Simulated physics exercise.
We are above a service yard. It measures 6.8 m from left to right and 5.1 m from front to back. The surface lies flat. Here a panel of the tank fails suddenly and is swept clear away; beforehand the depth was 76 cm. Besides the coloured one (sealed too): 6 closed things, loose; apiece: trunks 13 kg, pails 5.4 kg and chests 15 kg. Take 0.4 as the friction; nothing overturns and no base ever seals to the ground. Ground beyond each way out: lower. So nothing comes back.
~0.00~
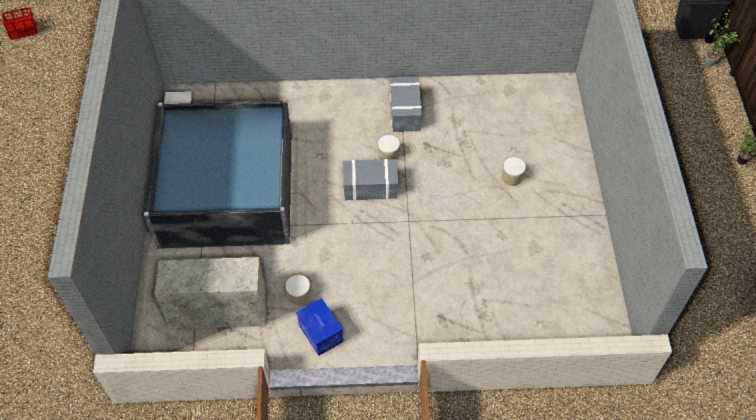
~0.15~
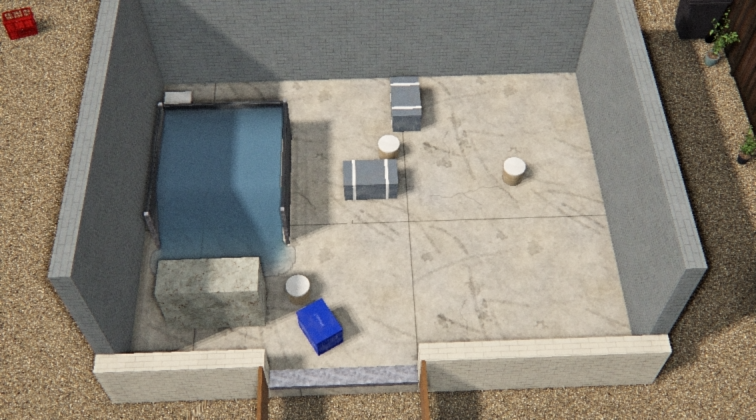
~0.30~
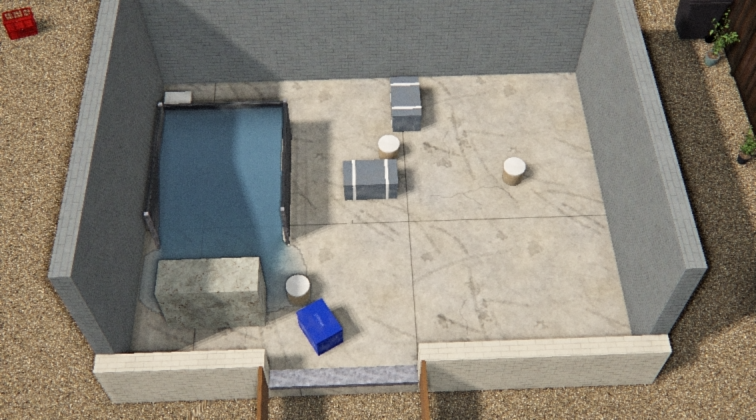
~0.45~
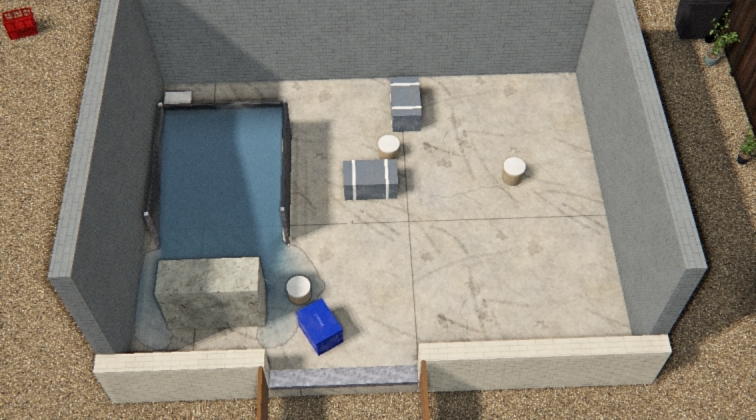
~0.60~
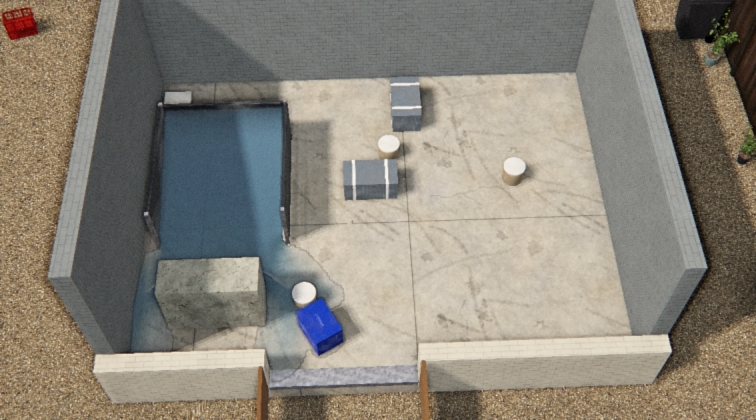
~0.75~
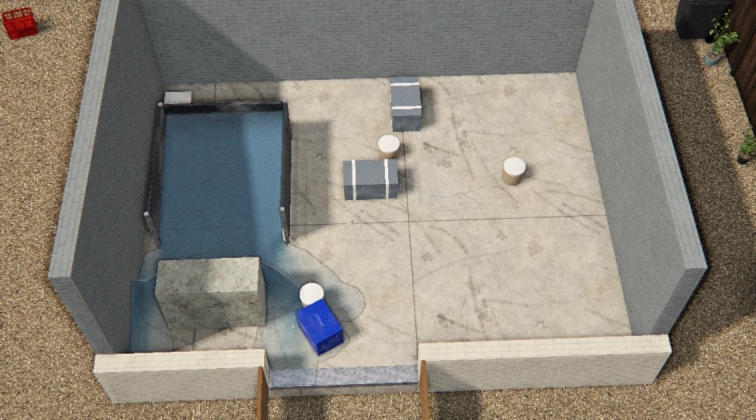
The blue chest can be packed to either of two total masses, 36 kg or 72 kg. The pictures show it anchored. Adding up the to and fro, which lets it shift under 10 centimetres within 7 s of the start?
Neither.
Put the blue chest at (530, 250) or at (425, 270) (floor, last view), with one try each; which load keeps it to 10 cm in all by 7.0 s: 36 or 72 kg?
Well, the little one does for the first, just the big one for the second.
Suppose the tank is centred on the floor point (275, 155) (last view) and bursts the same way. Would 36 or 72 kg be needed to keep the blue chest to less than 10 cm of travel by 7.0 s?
Lab note - in that case: No option works.
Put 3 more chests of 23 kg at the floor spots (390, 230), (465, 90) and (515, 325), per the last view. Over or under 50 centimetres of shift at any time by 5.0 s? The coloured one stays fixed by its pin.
Results, in sequence: Exceeded / not exceeded / exceeded.
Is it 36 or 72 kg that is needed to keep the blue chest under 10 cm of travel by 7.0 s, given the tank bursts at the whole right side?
With that failure, the small mass keeps it.
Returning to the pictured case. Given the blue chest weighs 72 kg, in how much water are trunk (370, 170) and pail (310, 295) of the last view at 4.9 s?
I'd estimate 1 cm for the first and 5 cm for the second.
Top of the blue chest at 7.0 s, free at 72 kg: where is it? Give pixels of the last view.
Near (346, 358).
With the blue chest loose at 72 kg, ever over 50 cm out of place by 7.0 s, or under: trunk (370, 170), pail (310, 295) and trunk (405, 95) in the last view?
In that order: Short of it, past it, short of it.
After 1.4 s the blue chest would be 63 cm from its start with 36 kg and 23 cm from its start with 72 kg; 9 cm of water round it then.
After 3.1 s the blue chest would be gone out with 36 kg and 64 cm from its start with 72 kg; 8 cm of water round it then.
After 4.9 s the blue chest would be gone out with 36 kg and 64 cm from its start with 72 kg; 5 cm of water round it then.
After 7.0 s the blue chest would be gone out with 36 kg and 64 cm from its start with 72 kg; 4 cm of water round it then.
